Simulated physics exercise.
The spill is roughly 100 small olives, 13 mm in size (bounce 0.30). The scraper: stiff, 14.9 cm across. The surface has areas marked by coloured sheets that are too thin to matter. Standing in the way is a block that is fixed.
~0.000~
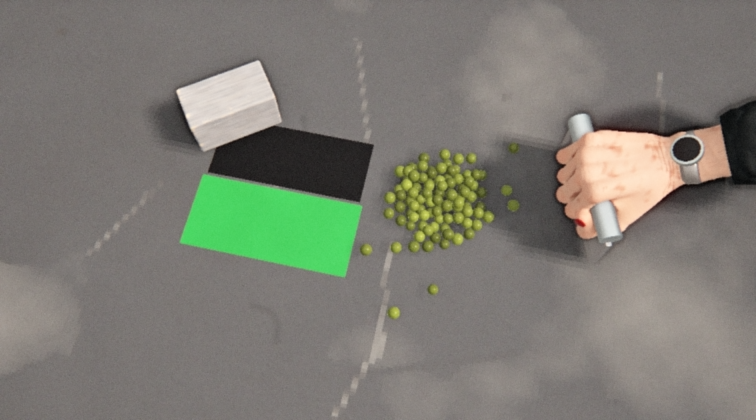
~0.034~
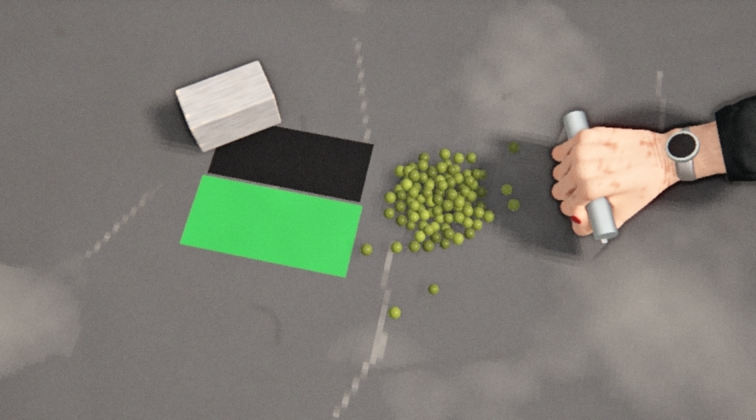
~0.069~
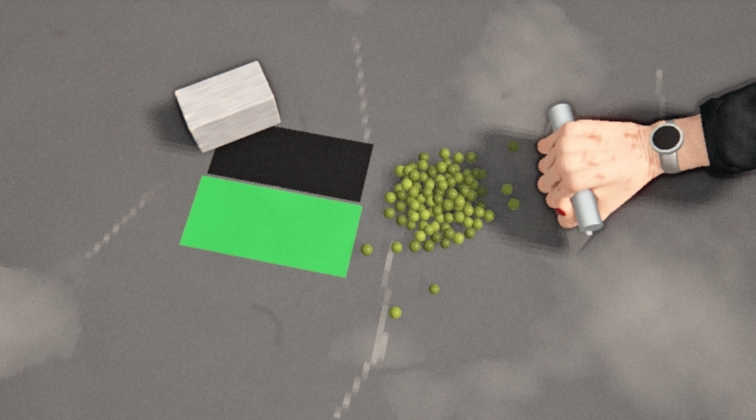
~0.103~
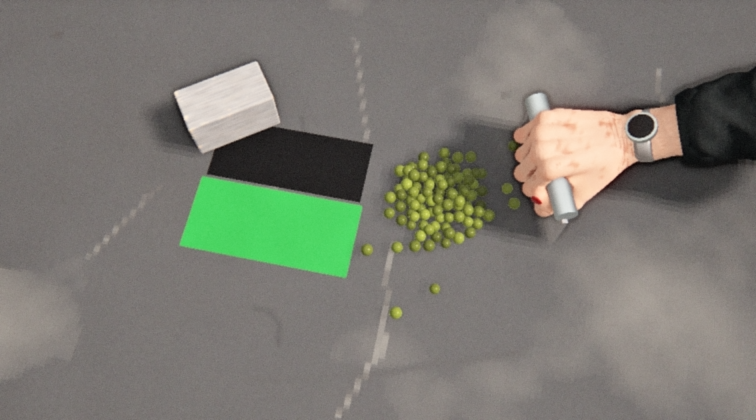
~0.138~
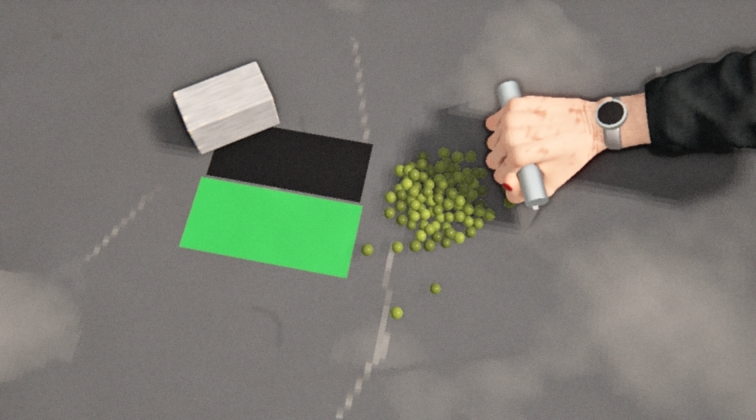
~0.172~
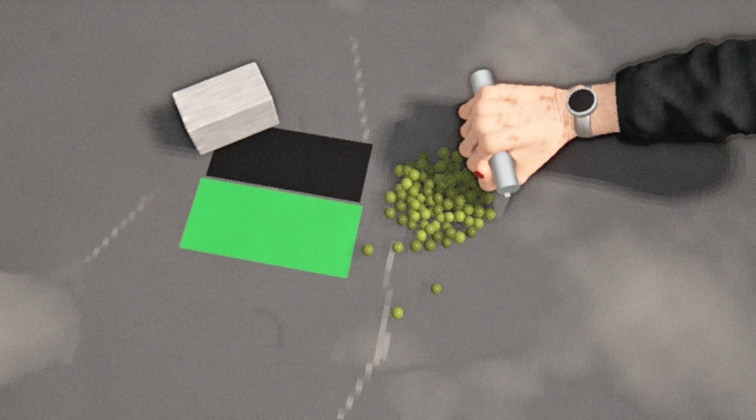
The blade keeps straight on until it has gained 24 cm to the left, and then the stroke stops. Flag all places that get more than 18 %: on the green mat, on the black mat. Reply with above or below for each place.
Green mat: Below; black mat: Above.
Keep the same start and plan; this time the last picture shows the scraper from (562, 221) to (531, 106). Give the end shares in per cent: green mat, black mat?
Green mat 0, black mat 15.
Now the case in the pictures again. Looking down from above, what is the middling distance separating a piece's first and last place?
That works out to about 8 centimetres.
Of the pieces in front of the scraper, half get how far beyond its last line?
Around 6 cm from the line.
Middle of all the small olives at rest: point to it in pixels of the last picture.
About (366, 200).
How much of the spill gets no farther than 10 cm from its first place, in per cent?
55% or so.
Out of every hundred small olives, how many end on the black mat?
Estimate: Close to 25 per cent.
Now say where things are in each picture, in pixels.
Scraper from (605, 246) to (574, 129); moved 0.0 cm; pieces shifted so far, 0; middle of the spill at (437, 200); green mat at (272, 224); black mat at (292, 158); block at (225, 94), in the first picture.
Scraper from (601, 243) to (569, 126); moved 0.5 cm; pieces shifted so far, 0; middle of the spill at (437, 200), in the second picture.
Scraper from (586, 235) to (555, 119); moved 2.3 cm; pieces shifted so far, 0; middle of the spill at (437, 199), in the third picture.
Scraper from (562, 223) to (532, 109); moved 5.0 cm; pieces shifted so far, 0; middle of the spill at (438, 199), in the fourth picture.
Scraper from (533, 210) to (505, 97); moved 8.3 cm; pieces shifted so far, 2; middle of the spill at (438, 199), in the fifth picture.
Scraper from (505, 198) to (478, 86); moved 11.5 cm; pieces shifted so far, 3; middle of the spill at (437, 198); green mat at (272, 227); black mat at (290, 160); block at (222, 96). Its speed is about 0.95 m/s, heading 15 degrees away from the viewer, in the sixth picture.
After 0.31 s, scraper 24 cm from its start, spill 15 cm wide; green mat 5 %, black mat 15 %, off the mats 85 %.
Then, at 0.45 s, scraper 25 cm from its start, spill 18 cm wide; green mat 5 %, black mat 25 %, off the mats 65 %.
After 0.56 s, scraper 25 cm from its start, spill 20 cm wide; green mat 5 %, black mat 25 %, off the mats 70 %.
In the end, at 0.9 s, green mat 5 %, black mat 25 %, off the mats 70 %.
